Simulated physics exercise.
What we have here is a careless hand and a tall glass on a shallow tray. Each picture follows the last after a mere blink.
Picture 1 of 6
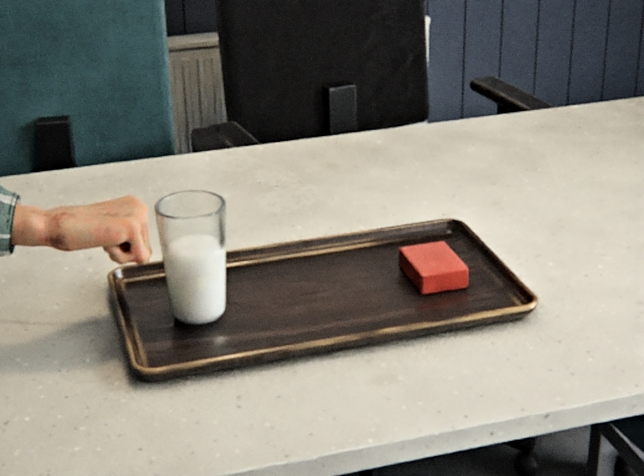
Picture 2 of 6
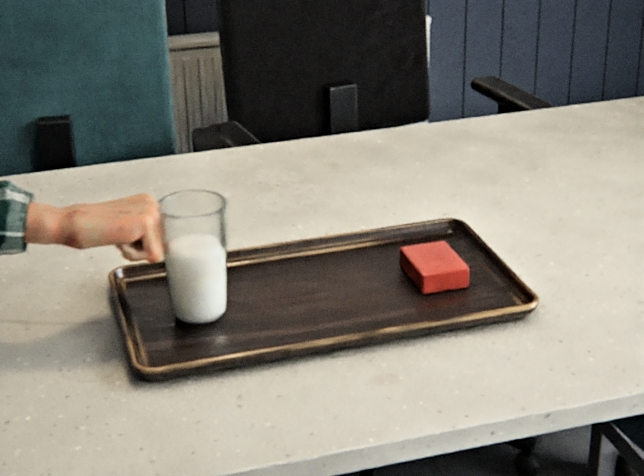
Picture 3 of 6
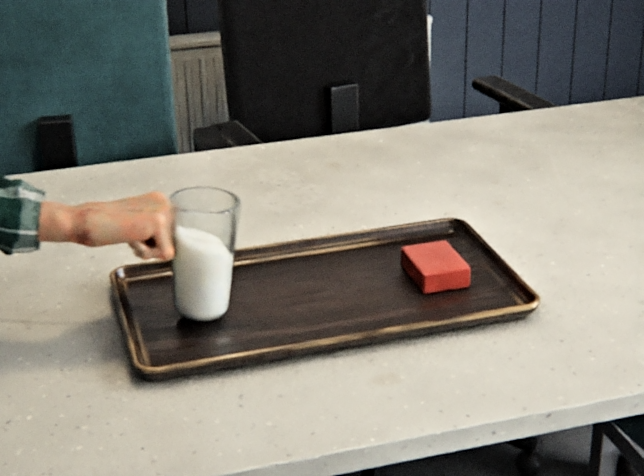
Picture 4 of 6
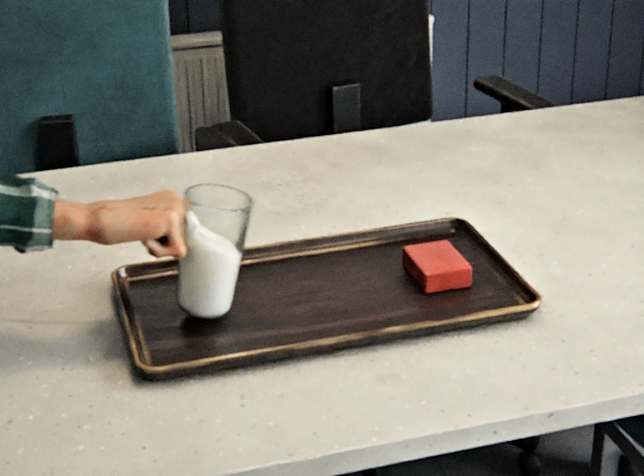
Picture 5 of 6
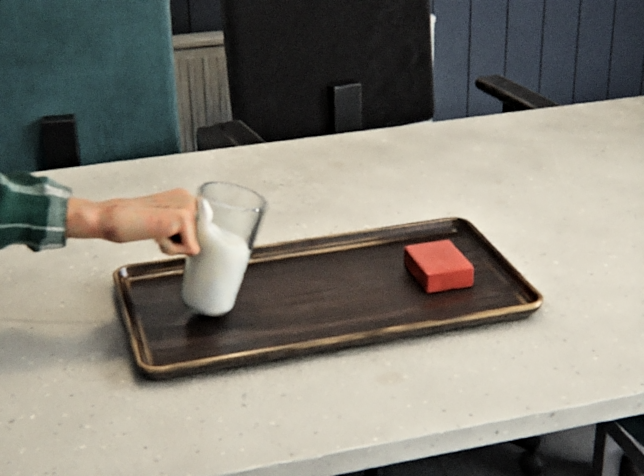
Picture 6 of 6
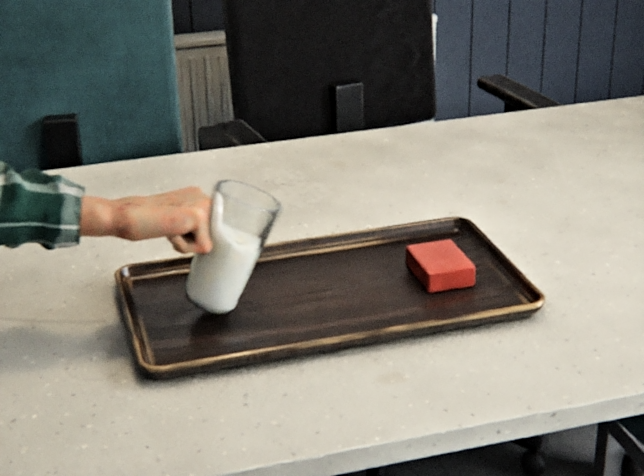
A hand in a green plaid sleeve moves in from the left to a tall glass of milk on a dark tray and pushes its upper side, leaning it steadily rightward, toward a red block farther along the tray.
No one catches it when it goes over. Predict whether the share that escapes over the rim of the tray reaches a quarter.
It stays below a quarter.
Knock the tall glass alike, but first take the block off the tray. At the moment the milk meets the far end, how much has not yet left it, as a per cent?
Roughly 50 %, give or take.
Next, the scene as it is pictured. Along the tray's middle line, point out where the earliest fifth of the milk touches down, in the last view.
Around (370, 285).
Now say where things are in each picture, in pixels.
In the first picture, it leans 0°; its right rim is at (223, 202); the milk meets the walls at (165, 246) and (220, 238); the tray's far rim is at (497, 259); a block is fixed to the tray further along.
In the second picture, it leans 0°; its right rim is at (224, 201); the milk meets the walls at (166, 246) and (220, 238).
In the third picture, it leans 6°; its right rim is at (237, 200); the milk meets the walls at (174, 229) and (223, 238).
In the fourth picture, it leans 12°; its right rim is at (251, 201); the milk meets the walls at (185, 212) and (237, 242).
In the fifth picture, it leans 17°; its right rim is at (264, 202); the milk meets the walls at (195, 234) and (247, 239).
In the sixth picture, it leans 24°; its right rim is at (278, 205); the milk meets the walls at (203, 240) and (258, 237).
A moment on, the tall glass is falling and 100 per cent is in the glass, 0 on the tray and 0 above or beyond its rim.
Next, the tall glass lies on its side and 66 per cent is in the glass, 20 on the tray and 14 above or beyond its rim.
Then the tall glass lies on its side and 34 per cent is in the glass, 43 on the tray and 23 above or beyond its rim.
Later the tall glass lies on its side and 18 per cent is in the glass, 70 on the tray and 13 above or beyond its rim.
Finally, 88 per cent is held by tray and glass, 12 is off the tray.
